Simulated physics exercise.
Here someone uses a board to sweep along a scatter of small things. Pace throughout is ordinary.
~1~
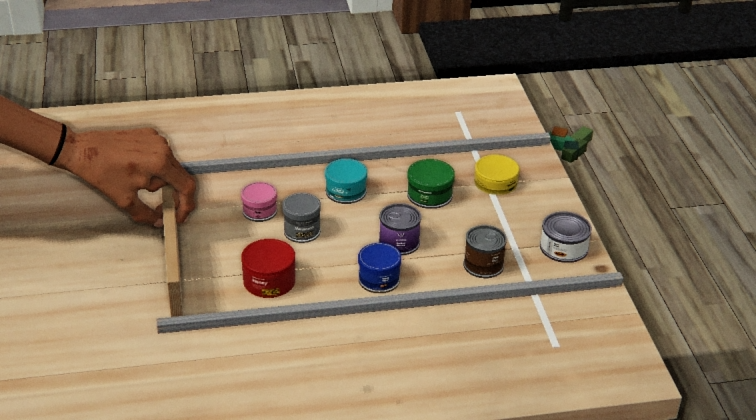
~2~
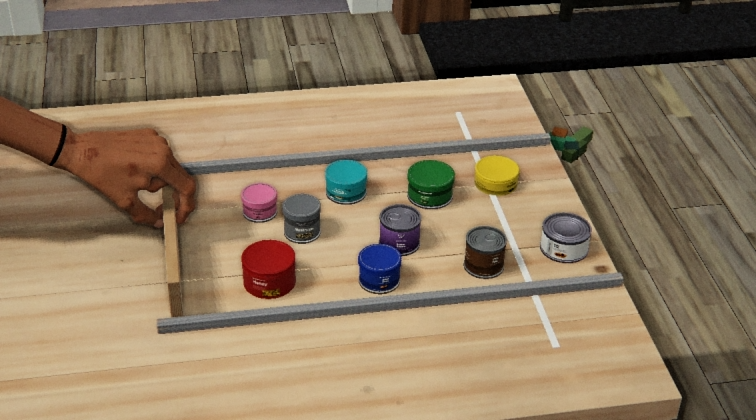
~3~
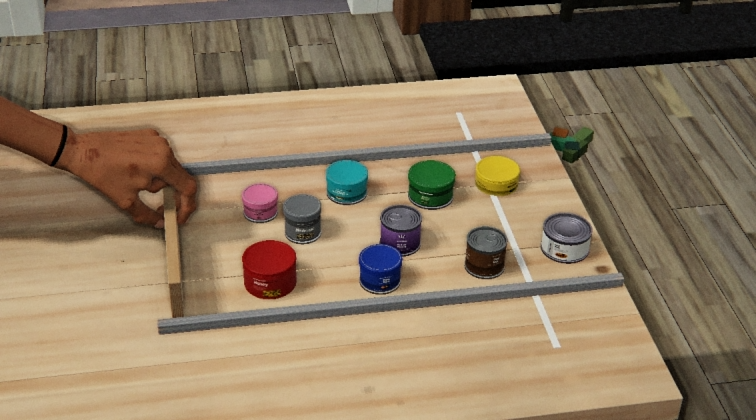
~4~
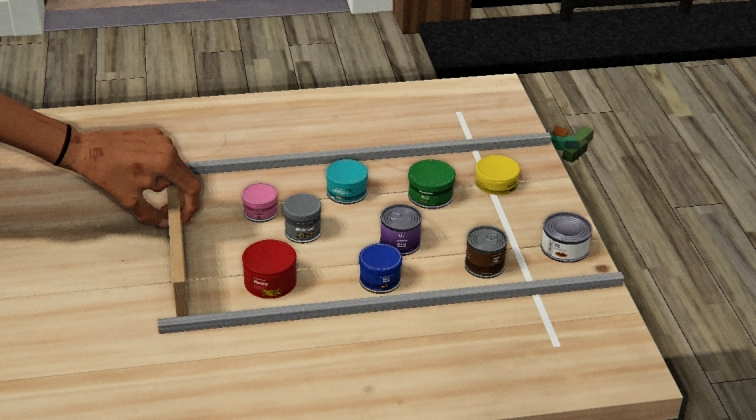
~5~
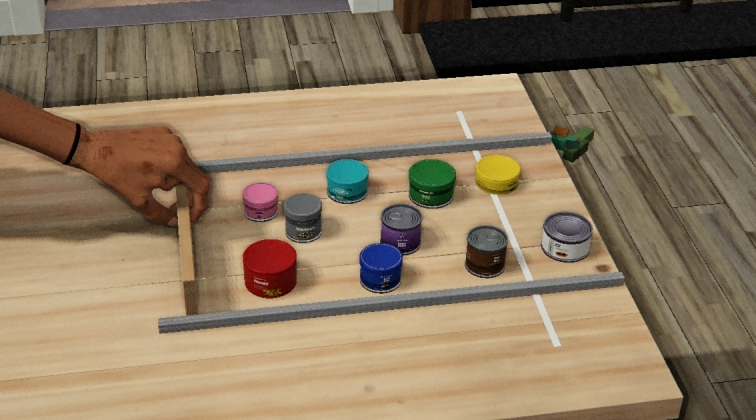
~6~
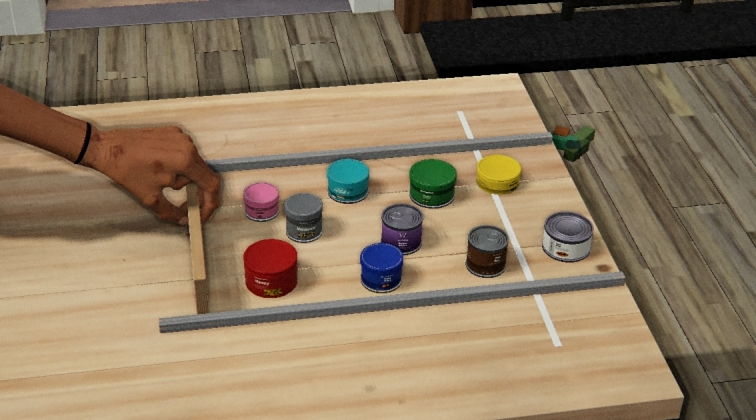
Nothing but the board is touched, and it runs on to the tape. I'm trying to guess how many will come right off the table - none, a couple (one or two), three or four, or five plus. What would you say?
I would say a couple, one or two.
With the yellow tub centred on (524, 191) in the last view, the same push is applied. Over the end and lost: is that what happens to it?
Outcome - yellow tub: On.
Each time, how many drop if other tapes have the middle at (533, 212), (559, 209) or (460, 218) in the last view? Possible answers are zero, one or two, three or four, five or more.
One after another: Three to four; five or more; not one.
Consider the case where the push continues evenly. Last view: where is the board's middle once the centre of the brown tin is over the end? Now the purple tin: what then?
Around (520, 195), then around (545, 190).
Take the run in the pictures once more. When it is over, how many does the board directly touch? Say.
4 of them.
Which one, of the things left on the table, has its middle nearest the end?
The brown tin is foremost.
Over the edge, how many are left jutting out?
The count would be 0.
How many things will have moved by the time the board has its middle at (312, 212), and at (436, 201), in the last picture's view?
By the first moment it's 5, by the second it's 9.
Early on, none off yet; white pot at rest near (568, 237); yellow tub at rest near (498, 175); brown tin at rest near (487, 252).
A while later, none off yet; white pot at rest near (568, 237); yellow tub at rest near (498, 175); brown tin travelled a little near (506, 244).
Finally, the number that fall off is one or two; lost, yellow tub and white pot.
